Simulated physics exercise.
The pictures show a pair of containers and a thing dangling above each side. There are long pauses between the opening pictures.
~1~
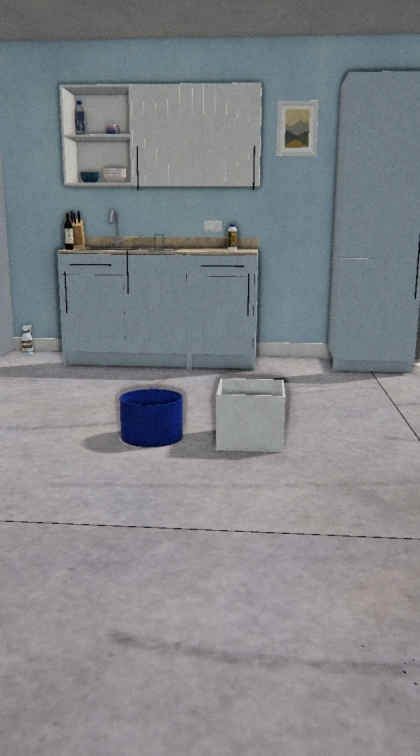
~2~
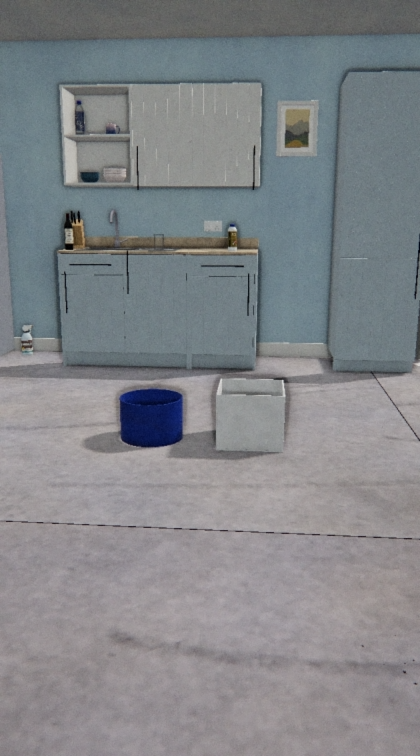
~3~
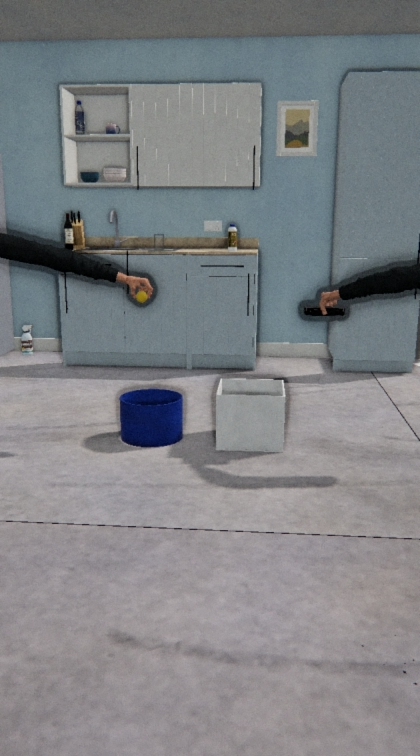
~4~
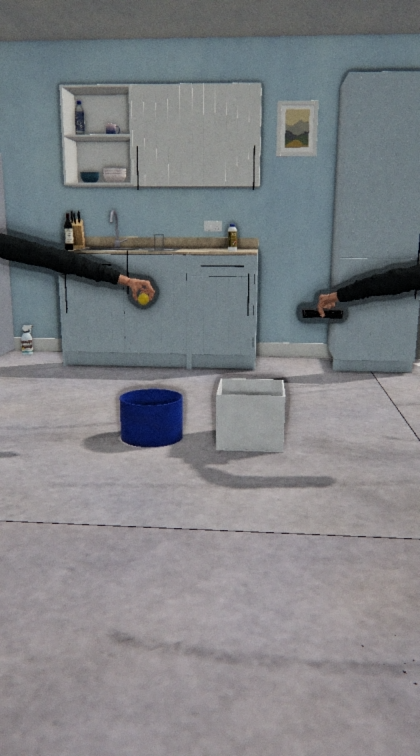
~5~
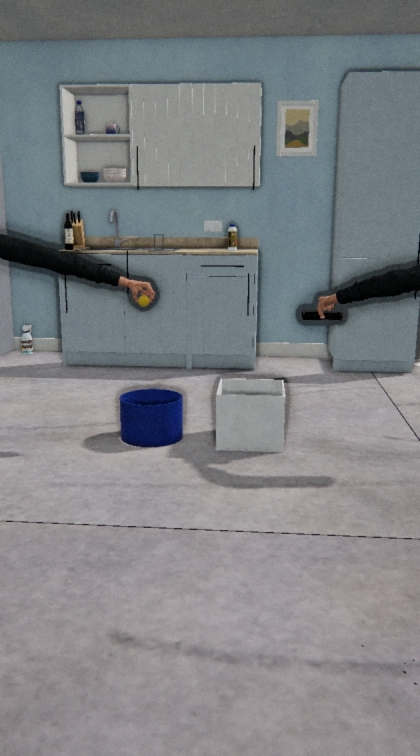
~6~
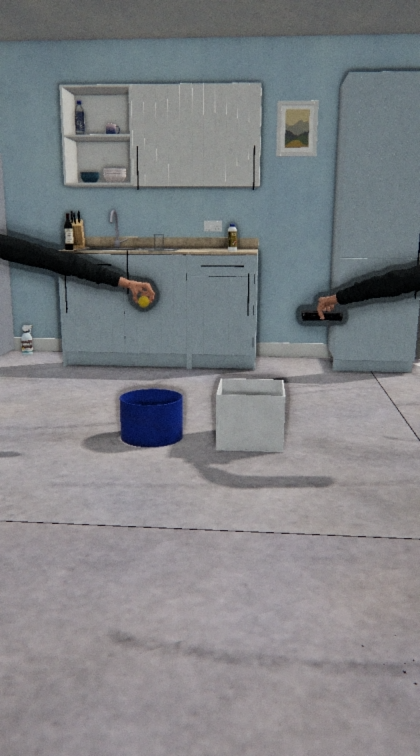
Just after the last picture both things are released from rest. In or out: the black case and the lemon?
Outcome: The black case falls beside it; the lemon is caught.
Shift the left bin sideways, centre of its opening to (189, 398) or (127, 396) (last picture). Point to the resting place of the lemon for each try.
About (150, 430) and (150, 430).
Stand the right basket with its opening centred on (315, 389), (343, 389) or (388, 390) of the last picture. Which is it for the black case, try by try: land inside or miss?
Try by try, it drops into the container; goes in; is not caught.
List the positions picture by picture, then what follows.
In the first frame, left bin (152, 417).
In the second frame, right basket (251, 414).
In the third frame, still on the way; black case (324, 311); left bin (152, 417).
In the fourth frame, still on the way; lemon (143, 299); right basket (251, 414).
In the fifth frame, still on the way; black case (322, 315); left bin (152, 417).
In the sixth frame, in place, still held; black case (322, 315); lemon (144, 302); right basket (251, 414).
Then, 0.26 s later than the last frame, black case dropping near (319, 362); lemon dropping near (145, 348).
When it is over, the black case ends up outside, near (316, 439); the lemon drops into the container, near (146, 430).
